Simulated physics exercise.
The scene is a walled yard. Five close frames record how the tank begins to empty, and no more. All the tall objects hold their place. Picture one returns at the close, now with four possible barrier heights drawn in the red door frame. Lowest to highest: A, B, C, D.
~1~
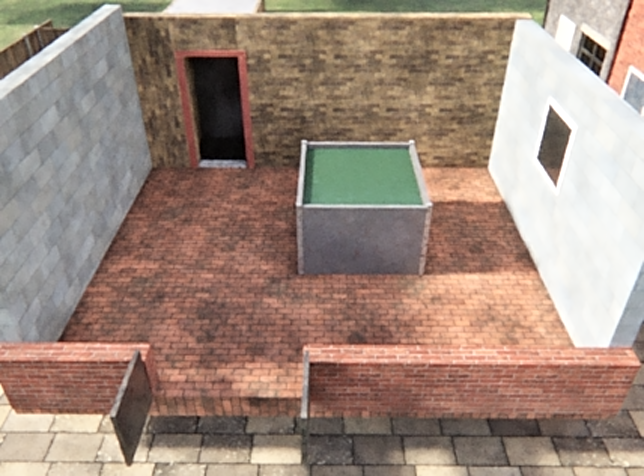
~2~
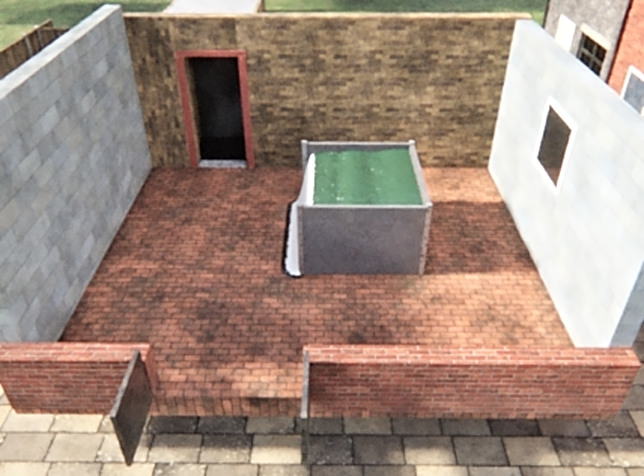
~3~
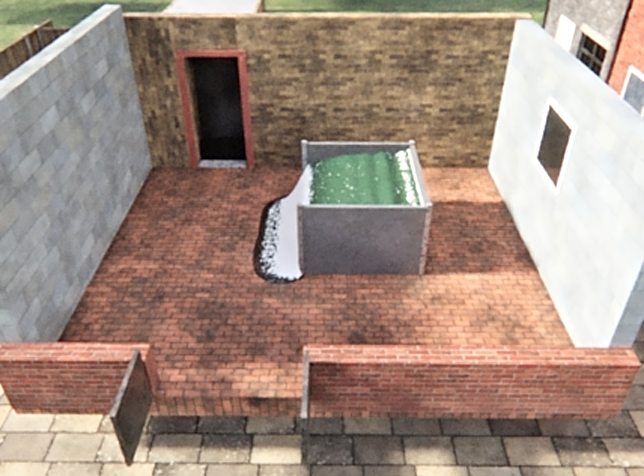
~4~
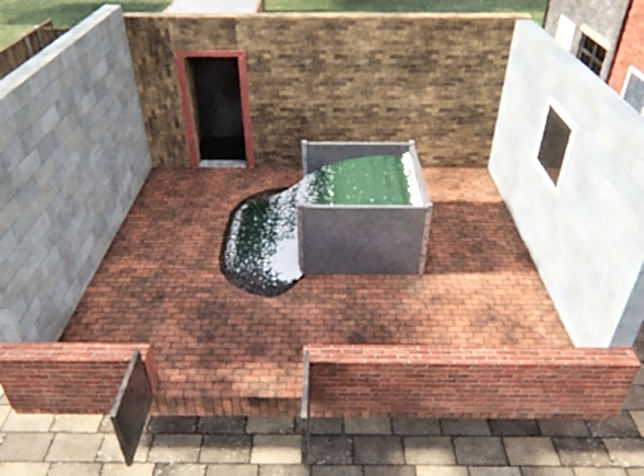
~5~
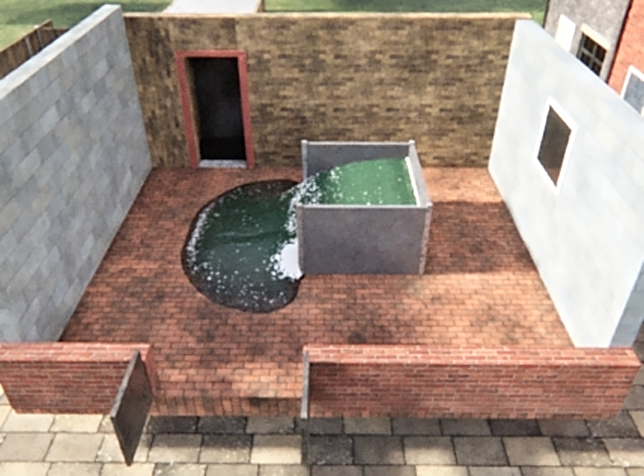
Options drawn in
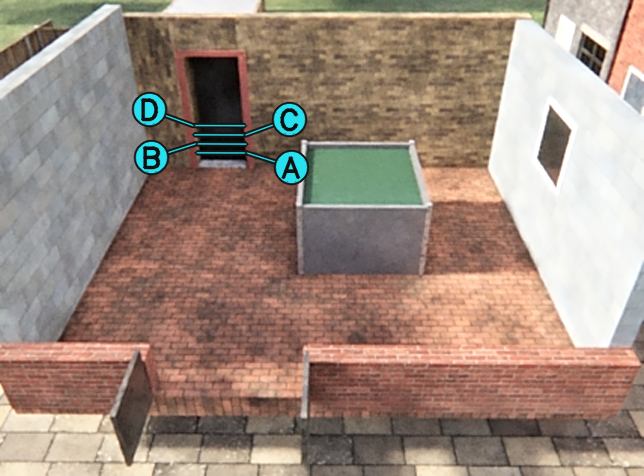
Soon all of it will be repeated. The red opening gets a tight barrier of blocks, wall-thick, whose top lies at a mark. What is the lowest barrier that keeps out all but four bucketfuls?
A is the one.
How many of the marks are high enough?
All four.
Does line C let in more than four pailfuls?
No, that is safe.
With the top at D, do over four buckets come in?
No, that is safe.
In cyan, A at (221, 152); B at (220, 144); C at (219, 134); D at (218, 125); from the bottom up A, B, C, D.
With A, a splash gets over, under a bucket.
With B, nothing gets over.
With C, nothing gets over.
With D, nothing gets over.
